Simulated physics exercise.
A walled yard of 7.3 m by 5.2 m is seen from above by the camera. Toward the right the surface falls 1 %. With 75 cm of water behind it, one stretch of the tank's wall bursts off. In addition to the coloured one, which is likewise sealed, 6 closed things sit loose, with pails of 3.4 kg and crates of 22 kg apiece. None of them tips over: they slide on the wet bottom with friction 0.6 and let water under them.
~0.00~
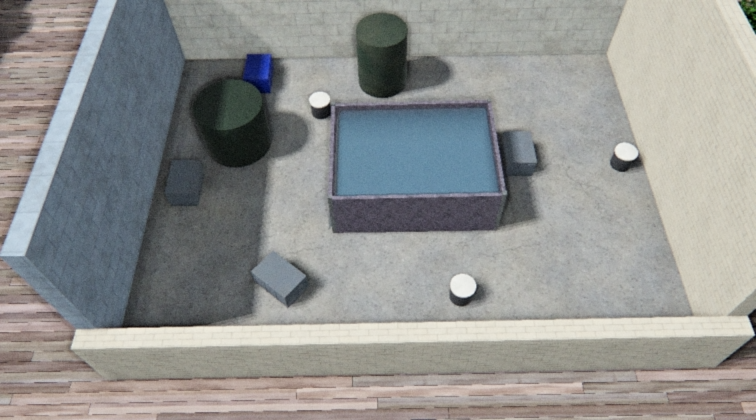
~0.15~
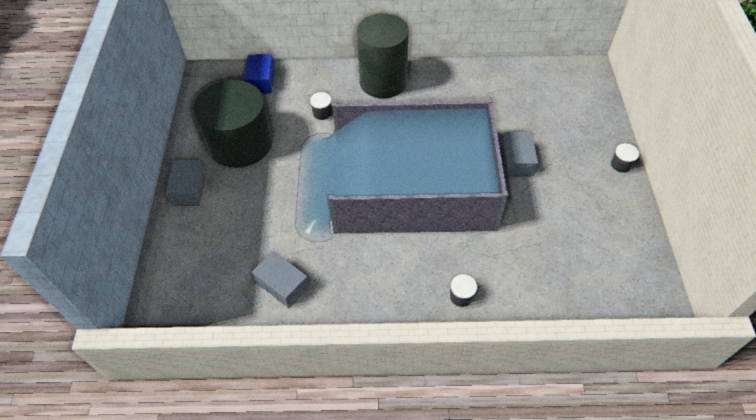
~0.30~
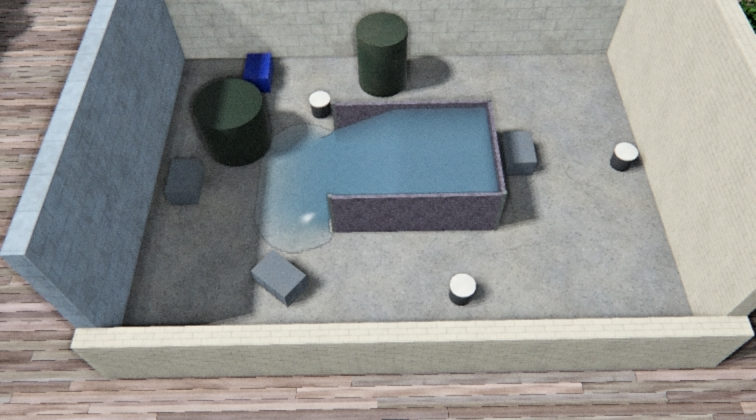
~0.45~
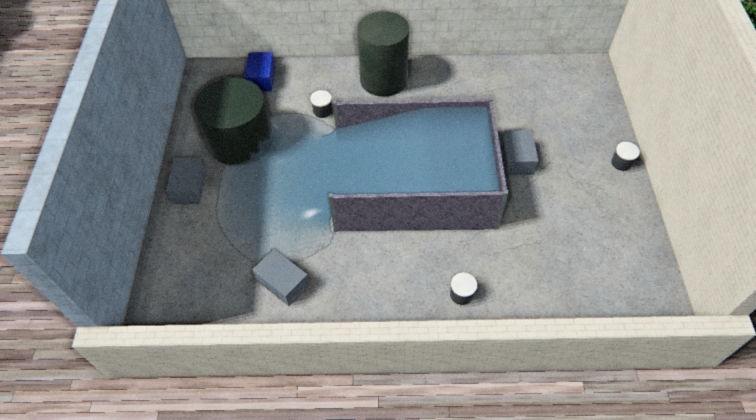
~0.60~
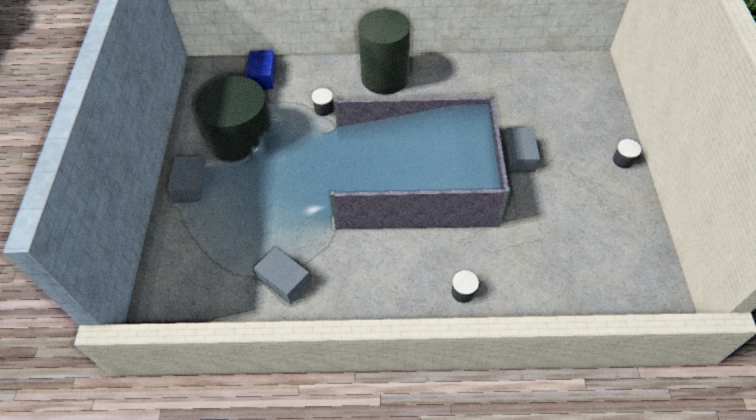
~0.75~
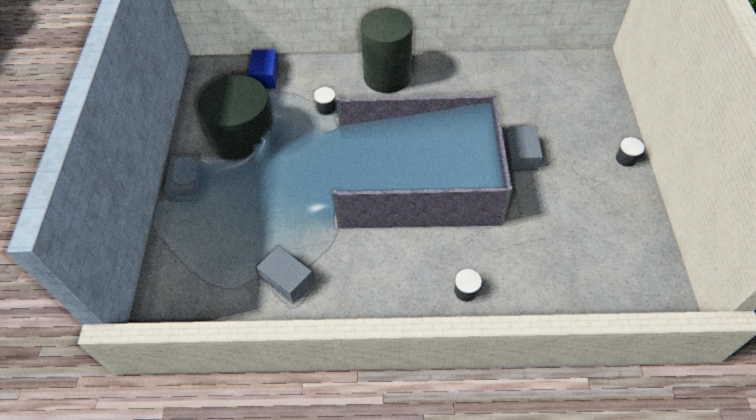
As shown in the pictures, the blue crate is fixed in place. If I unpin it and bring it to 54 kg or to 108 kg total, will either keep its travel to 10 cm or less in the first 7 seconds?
Only the heavier one will.
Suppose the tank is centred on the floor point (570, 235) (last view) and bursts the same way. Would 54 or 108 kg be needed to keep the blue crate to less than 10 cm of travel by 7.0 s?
Then the answer is that just the bigger mass works.
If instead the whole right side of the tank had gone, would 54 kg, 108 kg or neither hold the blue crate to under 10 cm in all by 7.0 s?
Then, in short, the smaller is plenty.
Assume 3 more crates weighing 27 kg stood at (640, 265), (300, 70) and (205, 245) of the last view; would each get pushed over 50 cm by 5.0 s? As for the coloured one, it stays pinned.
Within it, beyond it, beyond it.
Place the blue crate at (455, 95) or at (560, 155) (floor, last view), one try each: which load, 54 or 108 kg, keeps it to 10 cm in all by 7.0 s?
Light one suffices, then light one suffices.
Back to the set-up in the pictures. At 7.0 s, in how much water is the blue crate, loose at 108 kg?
12 cm, roughly.
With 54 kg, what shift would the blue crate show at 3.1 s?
I'd put it at roughly 0 cm.
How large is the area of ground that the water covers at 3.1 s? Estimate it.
At that time the wet patch spans about 21 m2.
After 1.4 s the blue crate would be 0 cm from its start with 54 kg and 0 cm from its start with 108 kg; 7 cm of water round it then.
After 3.1 s the blue crate would be 1 cm from its start with 54 kg and 0 cm from its start with 108 kg; 14 cm of water round it then.
After 4.9 s the blue crate would be 37 cm from its start with 54 kg and 0 cm from its start with 108 kg; 14 cm of water round it then.
After 7.0 s the blue crate would be 37 cm from its start with 54 kg and 0 cm from its start with 108 kg; 12 cm of water round it then.
